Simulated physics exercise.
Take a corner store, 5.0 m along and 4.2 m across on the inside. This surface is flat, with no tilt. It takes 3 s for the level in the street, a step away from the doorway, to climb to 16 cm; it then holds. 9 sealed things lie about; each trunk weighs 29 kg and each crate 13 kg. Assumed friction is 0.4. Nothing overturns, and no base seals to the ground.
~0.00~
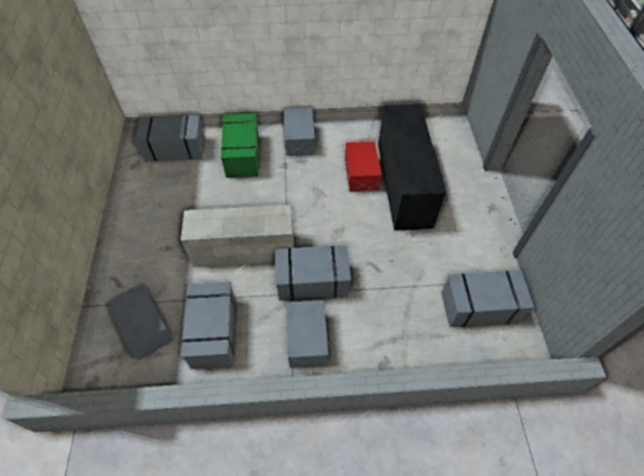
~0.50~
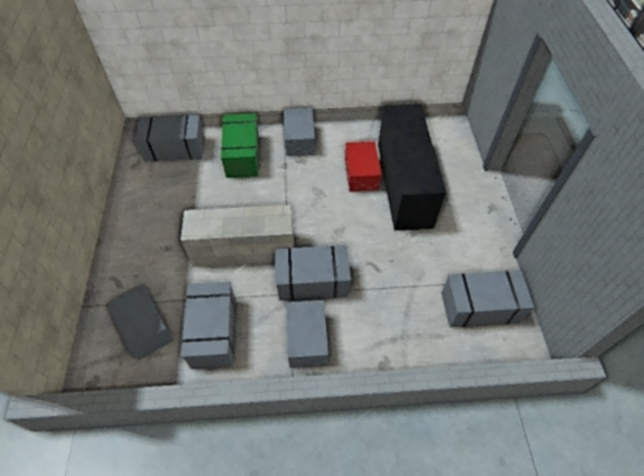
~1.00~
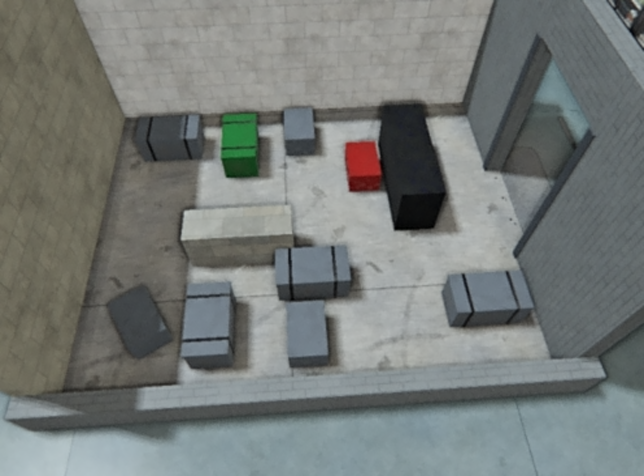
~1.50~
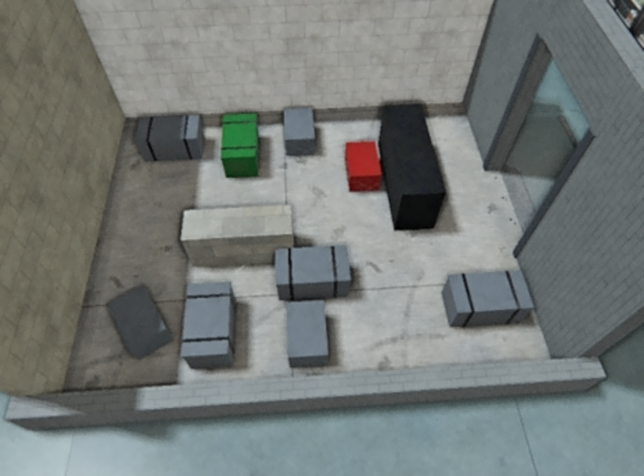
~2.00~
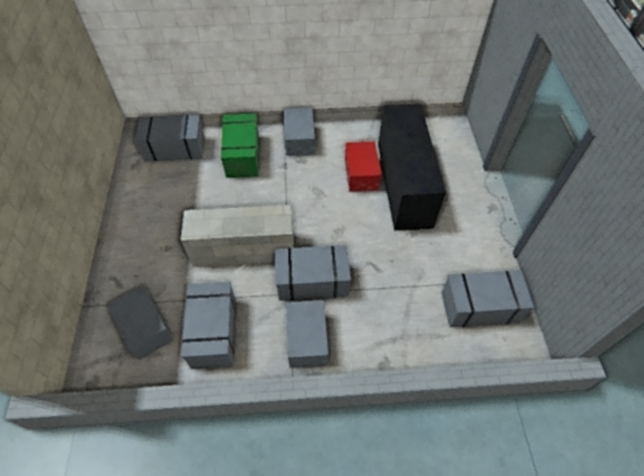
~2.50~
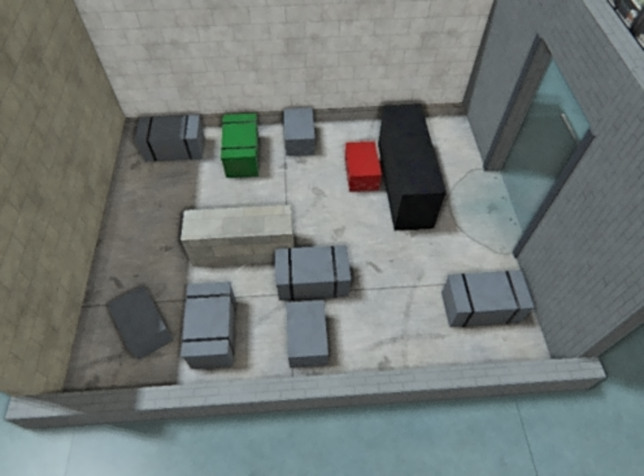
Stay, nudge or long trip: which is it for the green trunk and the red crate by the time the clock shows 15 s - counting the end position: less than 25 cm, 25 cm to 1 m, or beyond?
The green trunk remains where it was; the red crate remains where it was.
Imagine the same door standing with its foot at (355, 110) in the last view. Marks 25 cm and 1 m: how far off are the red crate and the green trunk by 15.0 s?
What you'd see is the red crate wanders off a long way and the green trunk hardly budges.
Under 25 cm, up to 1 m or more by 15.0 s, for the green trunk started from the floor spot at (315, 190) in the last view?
In that run it hardly drifts.
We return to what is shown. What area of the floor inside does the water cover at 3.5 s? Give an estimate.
At that time the wet patch spans about 2.0 m2.
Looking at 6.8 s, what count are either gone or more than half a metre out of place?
The count is 0.
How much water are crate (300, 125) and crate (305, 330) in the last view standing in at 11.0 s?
First roughly 4 cm, second roughly 5 cm.
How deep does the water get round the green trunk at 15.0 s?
Depth: About 5 cm.
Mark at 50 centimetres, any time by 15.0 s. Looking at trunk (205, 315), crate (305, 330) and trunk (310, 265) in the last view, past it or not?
Well, in sequence it's greater, greater, lower.
After 3.5 s the green trunk is near (239, 135), 0.0 m from its start, aground; the red crate is near (363, 158), 0.0 m from its start, aground; 0 afloat.
After 6.8 s the green trunk is near (239, 135), 0.0 m from its start, aground; the red crate is near (363, 158), 0.0 m from its start, aground; 0 afloat.
After 11.0 s the green trunk is near (239, 135), 0.0 m from its start, aground; the red crate is near (363, 158), 0.0 m from its start, aground; 1 afloat.
After 15.0 s the green trunk is near (239, 135), 0.0 m from its start, aground; the red crate is near (363, 158), 0.0 m from its start, aground; 4 afloat.
